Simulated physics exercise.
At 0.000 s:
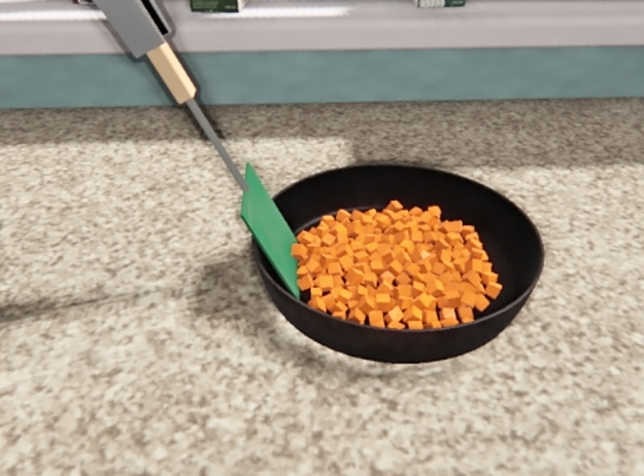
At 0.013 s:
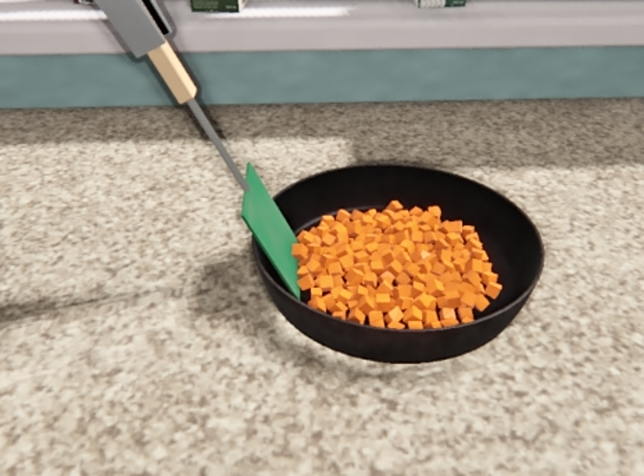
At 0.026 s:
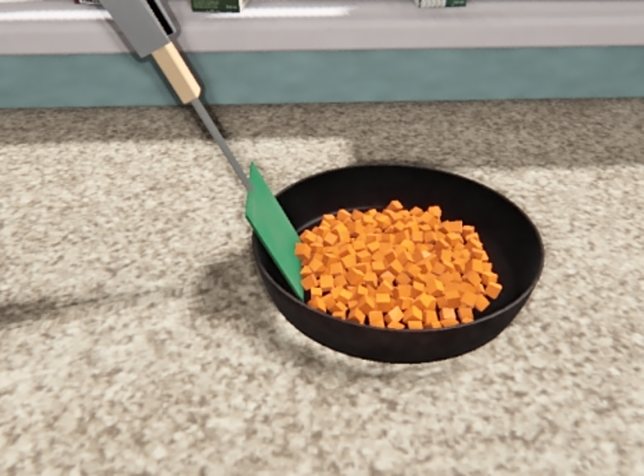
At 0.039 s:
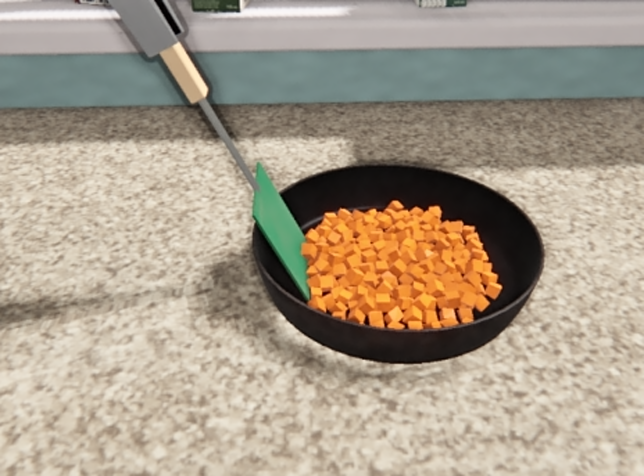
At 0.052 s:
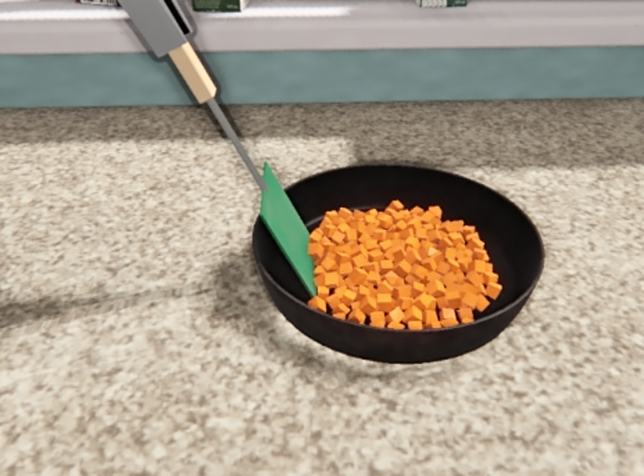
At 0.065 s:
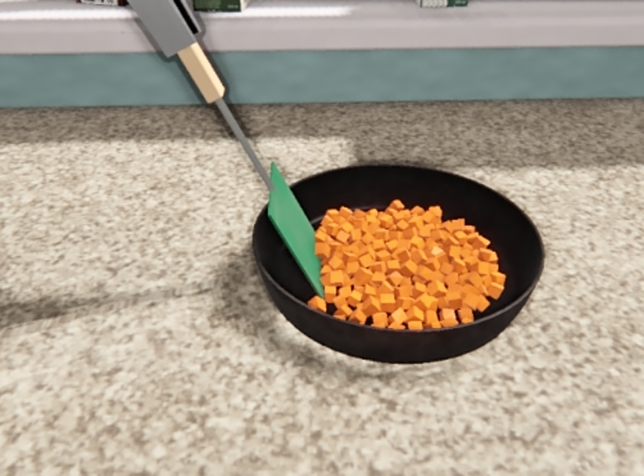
On a speckled countertop, a gripper slides a green turner slowly rightward against orange vegetable dice heaped in a black frying pan.
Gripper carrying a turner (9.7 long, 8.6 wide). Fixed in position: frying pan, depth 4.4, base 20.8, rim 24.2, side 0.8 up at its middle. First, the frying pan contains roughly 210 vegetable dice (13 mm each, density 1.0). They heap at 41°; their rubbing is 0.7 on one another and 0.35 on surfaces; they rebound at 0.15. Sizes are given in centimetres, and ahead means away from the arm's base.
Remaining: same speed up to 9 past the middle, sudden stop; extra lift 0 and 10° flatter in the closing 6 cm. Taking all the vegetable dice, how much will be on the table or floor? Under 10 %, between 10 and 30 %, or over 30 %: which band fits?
The band that fits is under 10 %.
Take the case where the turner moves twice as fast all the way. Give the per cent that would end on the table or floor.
It would be roughly 15 percent.
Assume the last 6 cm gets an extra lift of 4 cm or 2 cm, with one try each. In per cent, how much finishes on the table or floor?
Some 5 and 10 per cent.
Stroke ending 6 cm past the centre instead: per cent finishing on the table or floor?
That would give close to 0 per cent.
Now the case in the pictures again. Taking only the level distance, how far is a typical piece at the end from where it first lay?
It comes out at about 5 cm.
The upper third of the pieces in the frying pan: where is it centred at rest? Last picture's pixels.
It is centred near (496, 232) in the last view.
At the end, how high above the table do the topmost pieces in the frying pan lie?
It reaches roughly 6.0 cm.
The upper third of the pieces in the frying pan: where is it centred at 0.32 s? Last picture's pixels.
I'd put it somewhere near (473, 243).
By 0.19 s, sloping 65°, highest piece 6 above the table; 212 in the frying pan.
By 0.32 s, sloping 61°, highest piece 6 above the table; 211 in the frying pan, 1 on the table or floor.
By 0.58 s, sloping 55°, highest piece 6 above the table; 206 in the frying pan, 6 on the table or floor.
By 1.63 s, sloping 55°, highest piece 6 above the table; 206 in the frying pan, 6 on the table or floor.
Final count, 206 in the frying pan, 6 on the table or floor. That is 3 % on the table or floor.
